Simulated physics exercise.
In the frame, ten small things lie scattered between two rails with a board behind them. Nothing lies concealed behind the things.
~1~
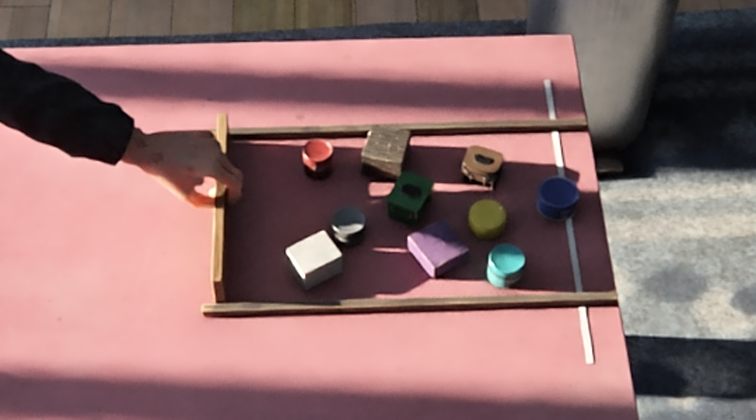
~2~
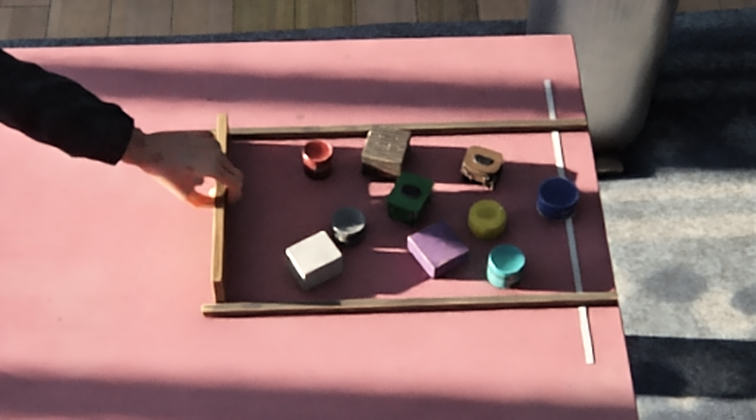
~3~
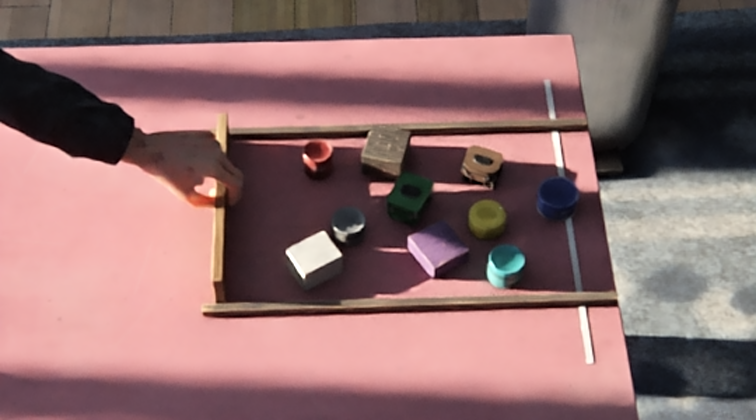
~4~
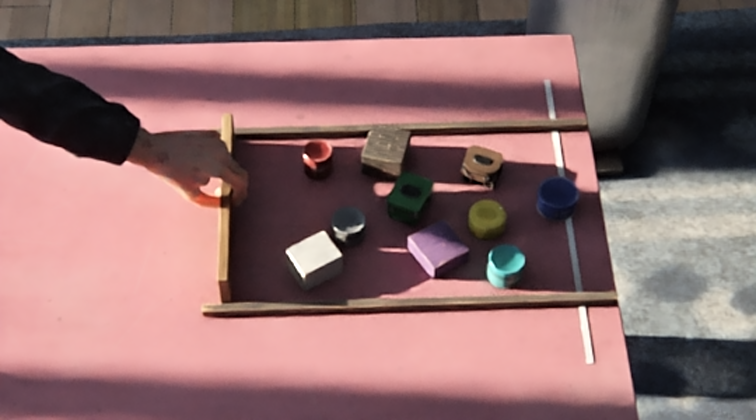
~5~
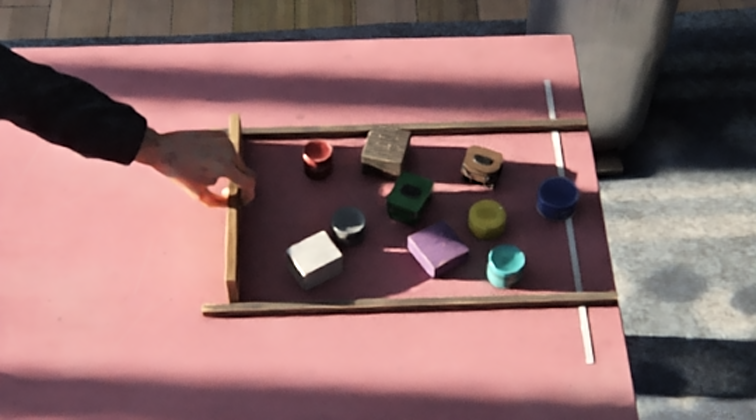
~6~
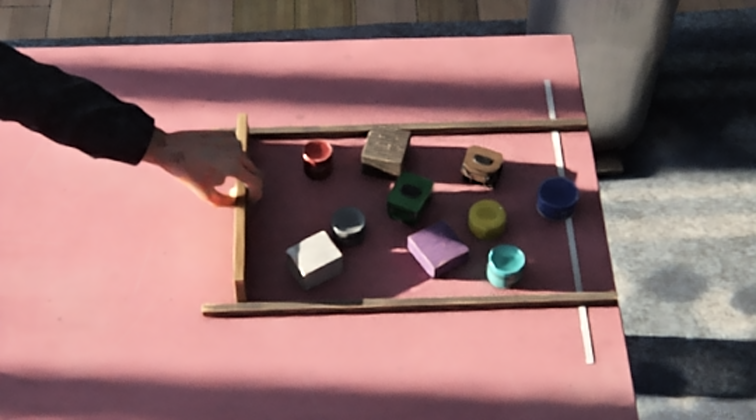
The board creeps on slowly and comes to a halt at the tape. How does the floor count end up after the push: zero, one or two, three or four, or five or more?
Five or more spill over.
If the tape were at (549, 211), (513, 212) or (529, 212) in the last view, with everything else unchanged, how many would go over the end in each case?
So, one try after another, the floor gets 2, then 0, then 1.
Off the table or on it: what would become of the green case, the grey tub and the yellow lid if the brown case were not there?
Green case: Still there; grey tub: Still there; yellow lid: Over the edge.
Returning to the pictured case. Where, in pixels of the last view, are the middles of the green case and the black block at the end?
In the last picture the first middle sits at (584, 195) and the other at (579, 137).
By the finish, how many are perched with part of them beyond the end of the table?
The total here is 2.
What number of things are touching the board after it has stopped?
5.
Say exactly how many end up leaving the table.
5.
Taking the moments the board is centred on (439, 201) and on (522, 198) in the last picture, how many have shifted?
First 9 and then 10.
Early on, none off yet; blue tin at rest near (557, 199); turquoise tub at rest near (506, 267); brown case at rest near (482, 167).
Finally, the number that fall off is five or more; lost, purple block, yellow lid, brown case, turquoise tub and blue tin.
